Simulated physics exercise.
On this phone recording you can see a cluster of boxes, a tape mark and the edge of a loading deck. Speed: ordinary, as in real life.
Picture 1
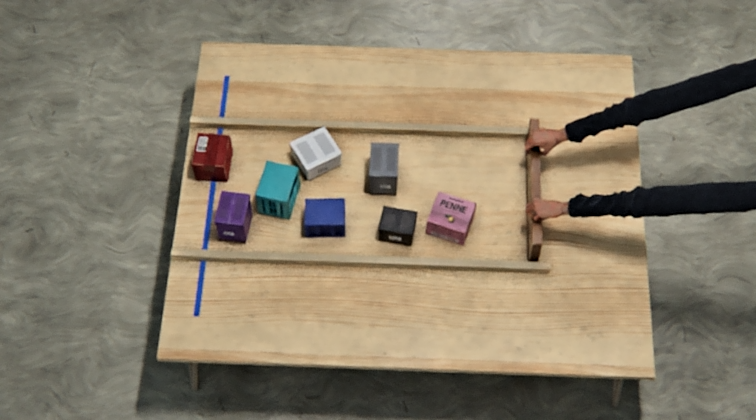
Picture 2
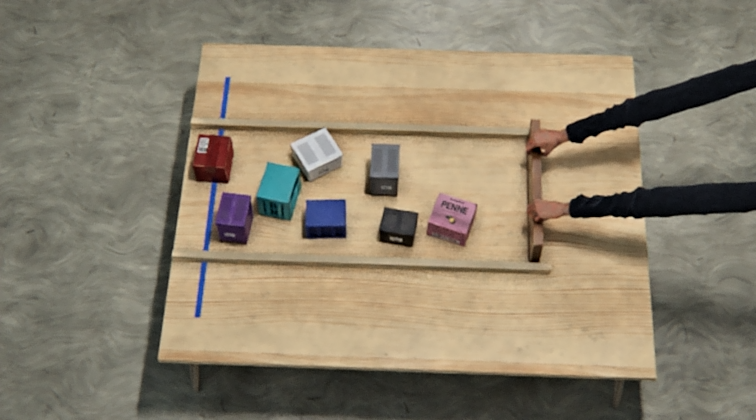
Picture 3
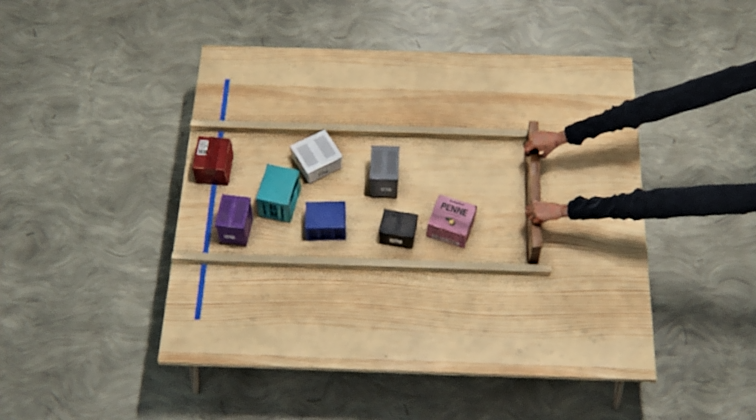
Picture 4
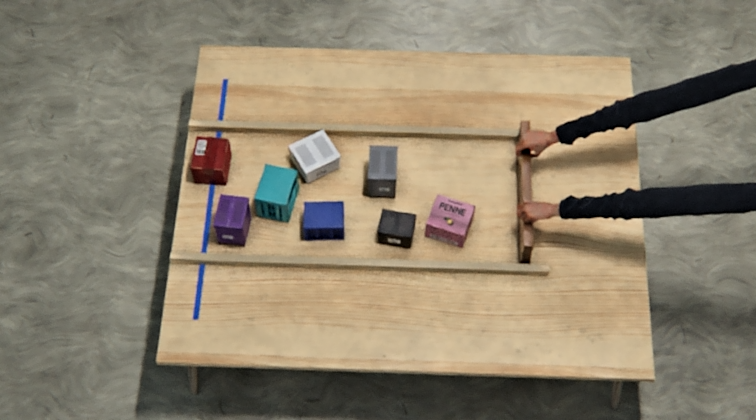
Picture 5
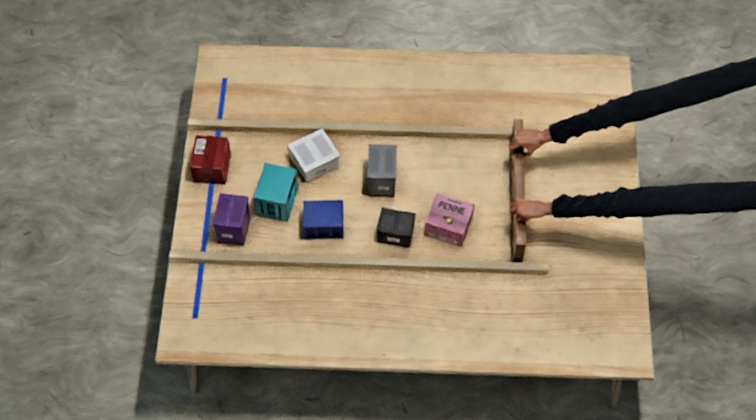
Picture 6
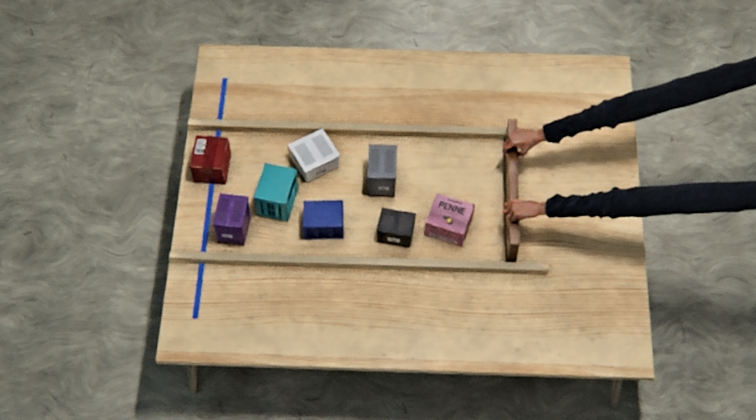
On a wooden table on a grey floor, two hands slide a wooden bar slightly left towards eight motionless coloured boxes.
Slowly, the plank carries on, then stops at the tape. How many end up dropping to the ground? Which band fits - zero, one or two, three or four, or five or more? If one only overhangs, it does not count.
The band that fits is five or more.
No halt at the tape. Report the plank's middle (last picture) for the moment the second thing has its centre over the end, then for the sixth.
The first puts it near (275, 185), the next near (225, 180).
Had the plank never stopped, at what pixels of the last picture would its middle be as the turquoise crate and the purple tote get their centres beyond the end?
The middle is at (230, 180) when it's the turquoise crate, and at (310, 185) when it's the purple tote.
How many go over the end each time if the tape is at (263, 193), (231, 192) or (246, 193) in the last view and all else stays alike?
Try 1: 3; try 2: 5; try 3: 3.
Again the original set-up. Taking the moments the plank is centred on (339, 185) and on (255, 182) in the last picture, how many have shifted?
Moved so far: 7, later 8.
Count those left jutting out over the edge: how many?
The number overhanging is 1.
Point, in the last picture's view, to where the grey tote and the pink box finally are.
Final spots - grey tote (197, 166), pink box (185, 217).
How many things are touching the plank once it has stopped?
It touches 2.
Early on, none off yet; red parcel at rest near (211, 160); purple tote at rest near (233, 220); turquoise crate at rest near (277, 192).
A while later, none off yet; red parcel moving near (209, 159); purple tote travelled about its own width near (179, 219); turquoise crate travelled about its own width near (240, 179).
Finally, the number that fall off is five or more; lost, black tote, blue crate, white tote, turquoise crate, purple tote and red parcel.
